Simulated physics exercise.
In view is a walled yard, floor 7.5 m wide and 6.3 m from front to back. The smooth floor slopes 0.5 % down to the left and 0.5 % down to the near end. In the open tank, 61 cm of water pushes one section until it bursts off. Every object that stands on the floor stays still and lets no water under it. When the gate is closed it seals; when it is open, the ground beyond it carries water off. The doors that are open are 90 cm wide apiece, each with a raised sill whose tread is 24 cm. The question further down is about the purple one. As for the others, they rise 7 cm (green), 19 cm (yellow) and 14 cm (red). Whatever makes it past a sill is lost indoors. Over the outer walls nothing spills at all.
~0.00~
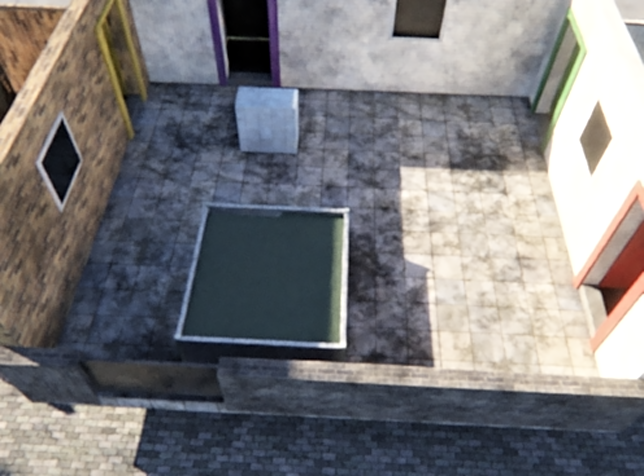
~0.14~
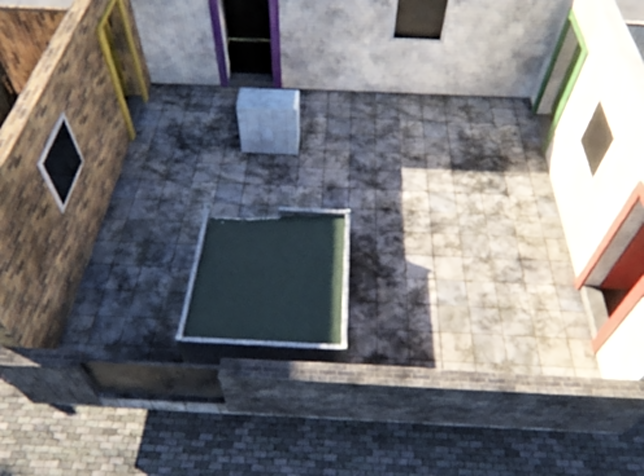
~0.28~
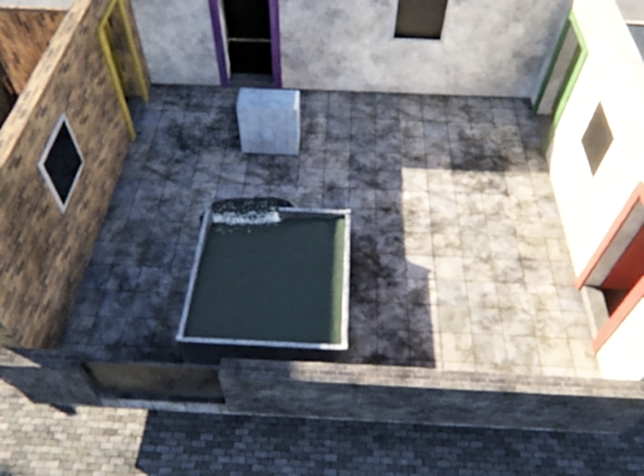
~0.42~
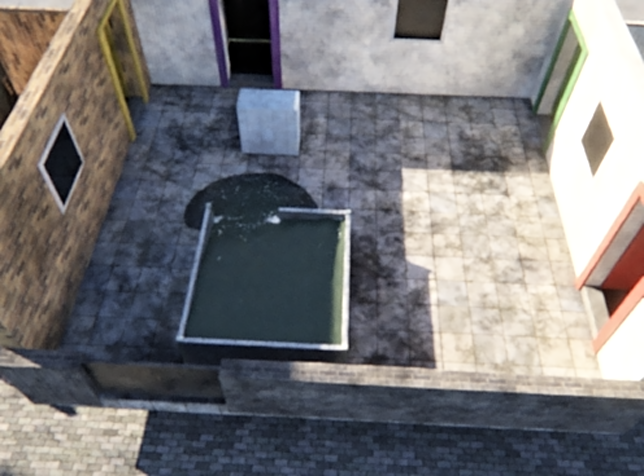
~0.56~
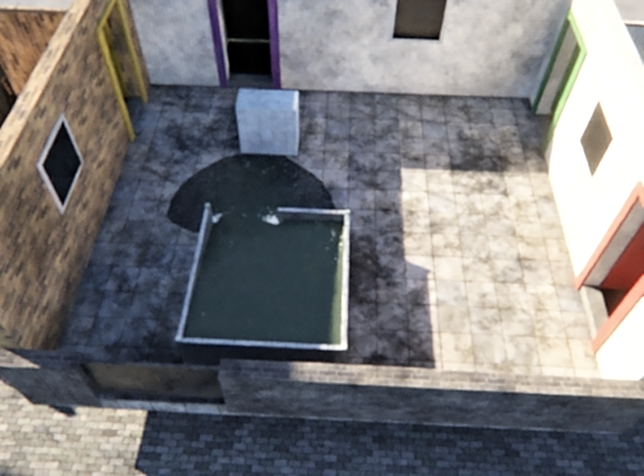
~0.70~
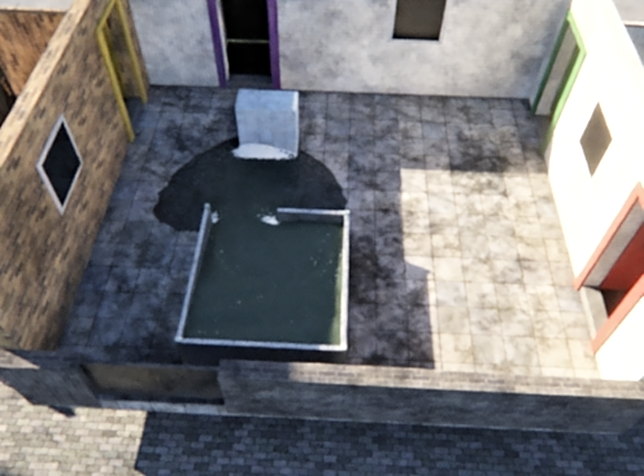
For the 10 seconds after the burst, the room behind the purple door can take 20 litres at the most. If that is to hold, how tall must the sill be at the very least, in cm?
Close to 7.5 cm is just enough.
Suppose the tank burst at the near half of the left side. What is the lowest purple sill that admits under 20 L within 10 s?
Close to 15 cm at the least.
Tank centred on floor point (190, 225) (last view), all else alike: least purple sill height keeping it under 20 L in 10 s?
In that case about 19 cm.
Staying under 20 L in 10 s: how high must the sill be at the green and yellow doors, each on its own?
You'd want about 9.5 centimetres at green and about 22 centimetres at yellow.
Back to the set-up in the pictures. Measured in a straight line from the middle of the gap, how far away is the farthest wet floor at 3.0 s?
Around 5.6 m out.
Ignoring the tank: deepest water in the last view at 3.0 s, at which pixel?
Near (141, 113).
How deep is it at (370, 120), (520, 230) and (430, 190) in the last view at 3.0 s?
The three readings, in order, are 2, 0 and 3 cm.
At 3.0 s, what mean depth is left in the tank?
Average depth: Approx. 31 cm.
After 1.4 s water covers 20 % of the floor, deepest (36 cm) near (257, 159); it has not reached the purple door.
After 3.0 s water covers 45 % of the floor, deepest (32 cm) near (141, 113); 10 cm at the purple door, 0 litres in over its 13 cm sill.
After 10.0 s water covers 95 % of the floor, deepest (12 cm) near (579, 367); 6 cm at the purple door, 1 litre in over its 13 cm sill.
At the purple door as built, the water arrived by 1.7 s and peaked near 13 cm at 3.6 s.
Run again over the same 10 s with other heights there, 26 litres in over 7 cm, 7 litres over 9.5 cm. The limit of 20 litres is kept from about 7.5 cm up.
